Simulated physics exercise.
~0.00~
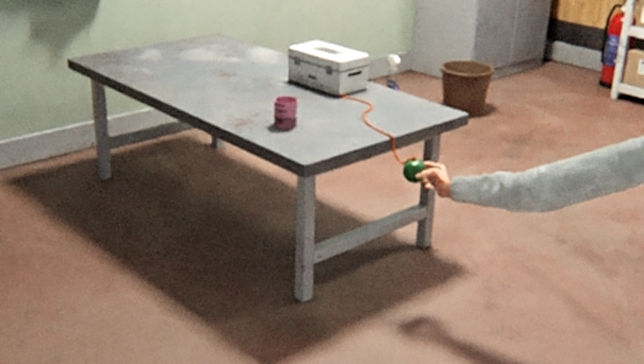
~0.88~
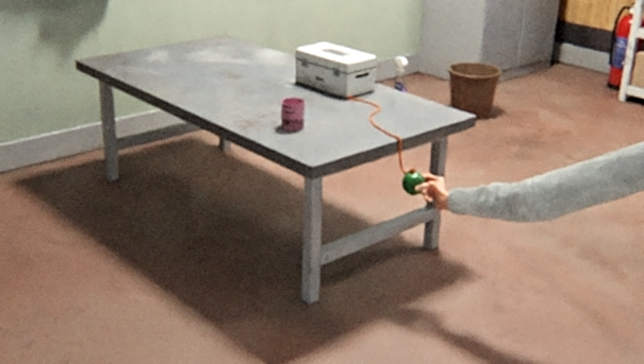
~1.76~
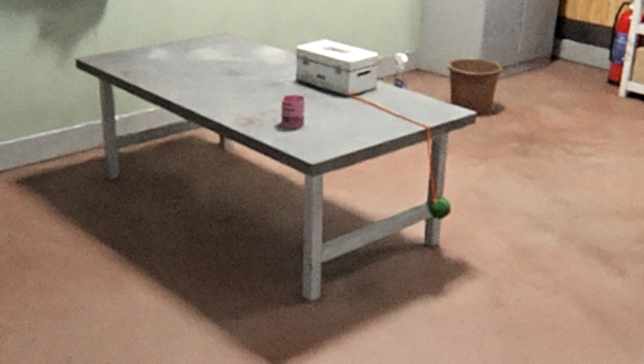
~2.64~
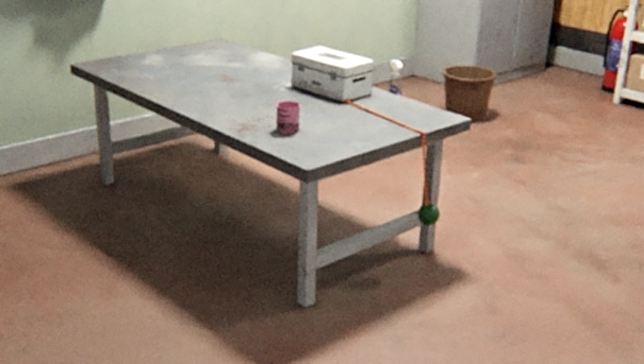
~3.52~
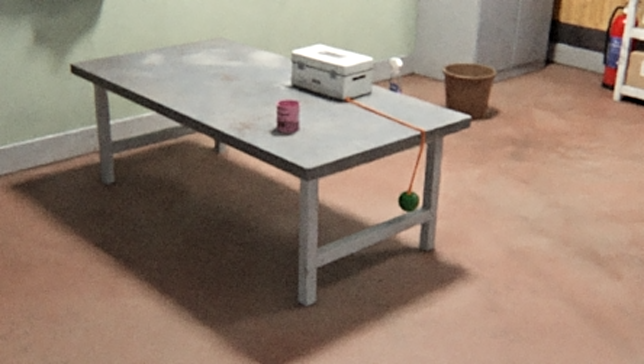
A hand held a green apple on an orange shoelace beside a grey table, then let go and drew away. The apple dropped slightly and swung gently, ending up dangling above the floor while the toolbox and pink cup stayed put.
